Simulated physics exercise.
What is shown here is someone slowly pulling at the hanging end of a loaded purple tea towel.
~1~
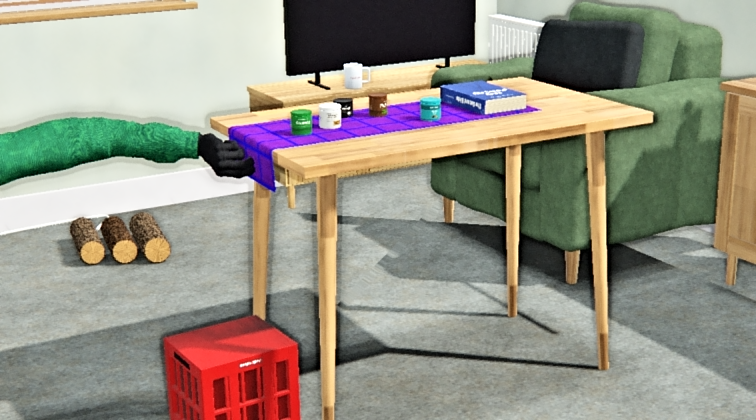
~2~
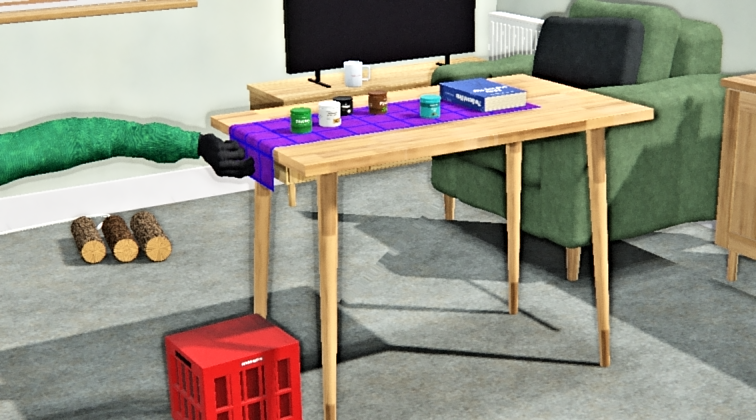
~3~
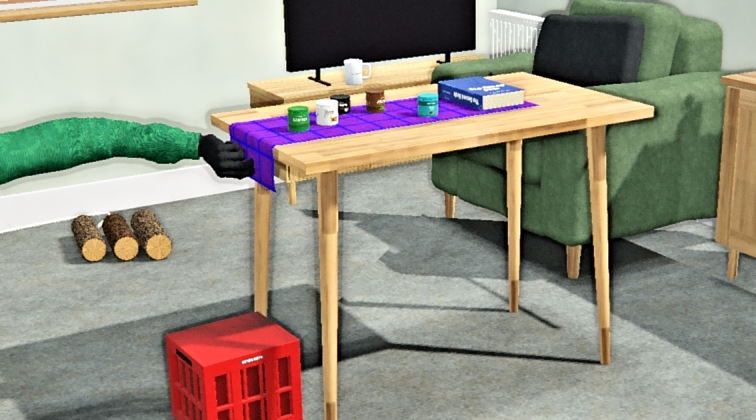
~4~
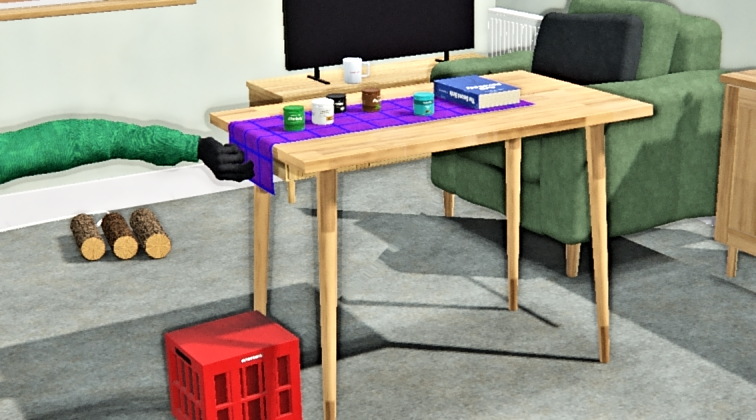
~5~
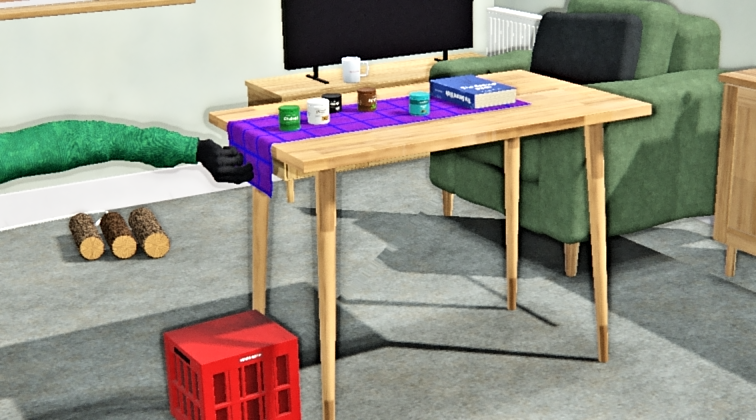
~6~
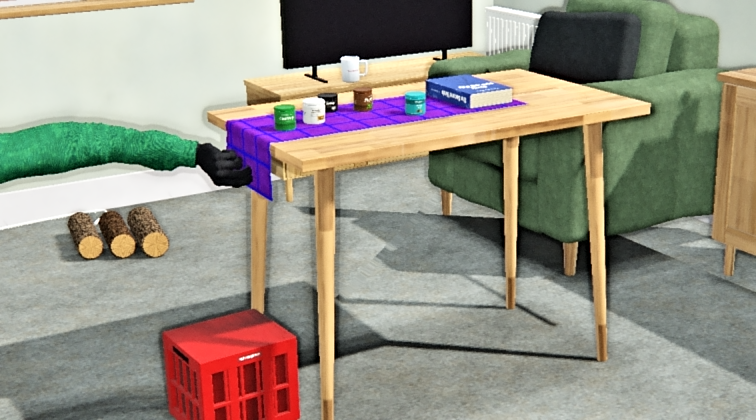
A green-sleeved arm with a black glove reaches in from the left of a grey-carpeted living room, seen from slightly above. It grips a purple cloth on a wooden table holding small pots and a blue book, with a red crate and logs below and a green armchair behind. The hand slowly draws the cloth slightly left and down, and the pots and book shift with it.
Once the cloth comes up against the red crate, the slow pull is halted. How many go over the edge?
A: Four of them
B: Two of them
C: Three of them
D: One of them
Four of them (A).
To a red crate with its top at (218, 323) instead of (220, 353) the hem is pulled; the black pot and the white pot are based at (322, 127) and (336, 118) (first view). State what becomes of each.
In the end the black pot is no longer on top and the white pot is no longer on top.
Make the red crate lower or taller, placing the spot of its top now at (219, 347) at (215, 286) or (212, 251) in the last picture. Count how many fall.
Respectively 2 and 1.
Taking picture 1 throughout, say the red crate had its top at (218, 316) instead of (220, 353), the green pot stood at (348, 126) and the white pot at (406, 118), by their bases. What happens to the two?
Observed: Green pot departs; white pot remains seated.
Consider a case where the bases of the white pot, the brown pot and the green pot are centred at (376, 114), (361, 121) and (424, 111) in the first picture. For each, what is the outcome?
White pot: Goes. Brown pot: Goes. Green pot: Stays.
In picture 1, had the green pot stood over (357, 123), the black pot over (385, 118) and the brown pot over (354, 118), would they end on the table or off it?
Here's what happens: The green pot leaves its perch, the black pot leaves its perch, the brown pot leaves its perch.
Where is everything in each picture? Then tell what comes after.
The first frame shows hem (275, 192); green pot (301, 111); white pot (330, 105); black pot (343, 100); brown pot (378, 94); turquoise pot (430, 99); top of the crate (220, 353).
The second frame shows hem (274, 192); green pot (301, 109).
The third frame shows hem (277, 193); white pot (327, 102).
The fourth frame shows hem (275, 195); black pot (336, 95); top of the crate (221, 348).
The fifth frame shows hem (271, 198); brown pot (367, 89).
The sixth frame shows hem (272, 201); green pot (284, 106); white pot (314, 100); black pot (328, 95); brown pot (363, 89); turquoise pot (415, 93).
A little later, hem near (251, 265); green pot and white pot gone.
Next, hem on the crate; green pot, white pot, black pot and brown pot gone.
When it is over, hem on the crate; green pot, white pot, black pot and brown pot gone. The count of fallen things is four.
